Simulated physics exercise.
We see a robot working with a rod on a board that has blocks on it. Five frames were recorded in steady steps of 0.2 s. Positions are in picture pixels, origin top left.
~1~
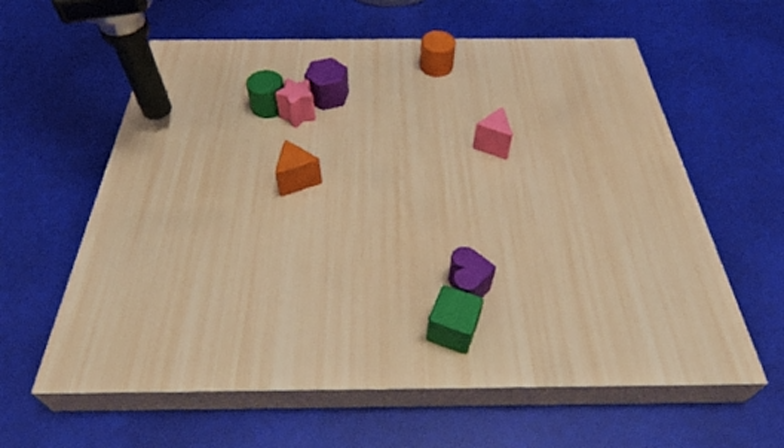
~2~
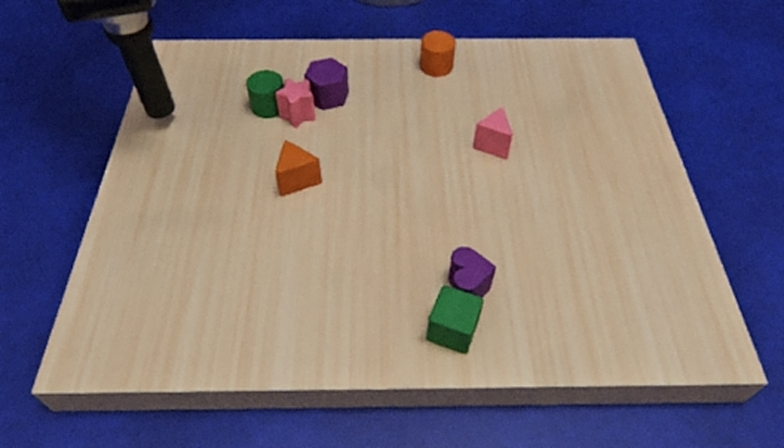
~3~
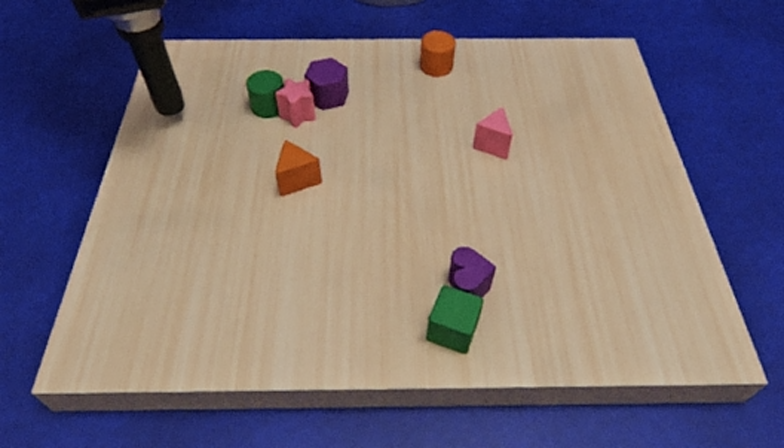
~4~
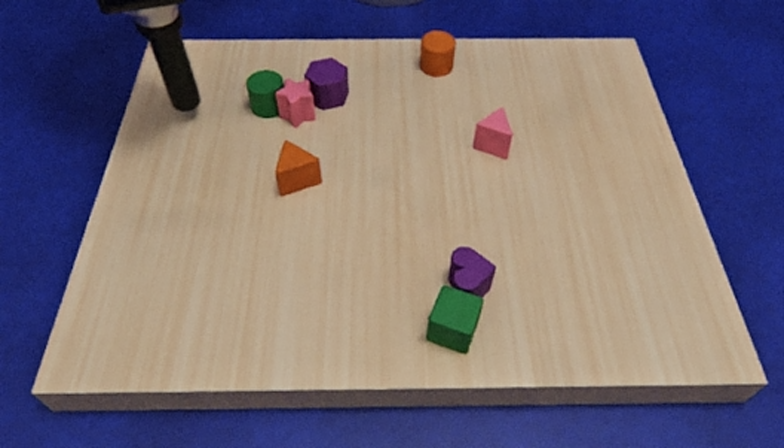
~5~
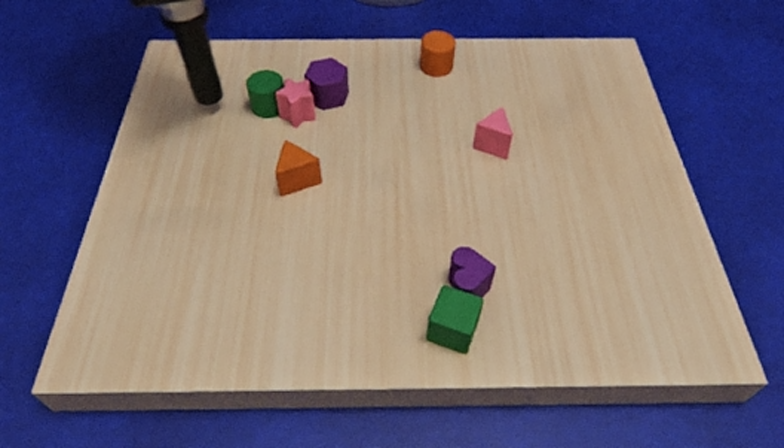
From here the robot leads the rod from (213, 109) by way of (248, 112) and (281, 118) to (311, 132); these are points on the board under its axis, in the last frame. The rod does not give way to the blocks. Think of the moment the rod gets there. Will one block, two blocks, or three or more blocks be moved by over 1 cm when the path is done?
I'd say three or more blocks get shifted by more than about 1 cm.
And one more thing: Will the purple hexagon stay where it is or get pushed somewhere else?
In the end it has been moved.
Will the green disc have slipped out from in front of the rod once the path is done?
Yes.
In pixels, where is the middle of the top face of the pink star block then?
If I read the scene right, the answer is (335, 98).
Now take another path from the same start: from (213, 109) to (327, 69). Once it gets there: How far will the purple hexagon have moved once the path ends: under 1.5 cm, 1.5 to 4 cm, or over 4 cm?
It slides not even 1.5 cm.
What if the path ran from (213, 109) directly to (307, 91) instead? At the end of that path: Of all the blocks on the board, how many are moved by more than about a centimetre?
Here I'd predict at least three blocks moving more than 1 cm.
The first path, step by step. One third of the way, rod (245, 100); green disc (275, 81); pink star block (302, 92).
Two thirds of the way, rod (280, 107); green disc (303, 78); pink star block (321, 96), turned 30° clockwise; purple hexagon (338, 65).
At the end, rod (309, 120); green disc (308, 78); orange triangle unmoved; pink star block (335, 98), turned 25° clockwise; purple hexagon (340, 63), turned 15° clockwise.
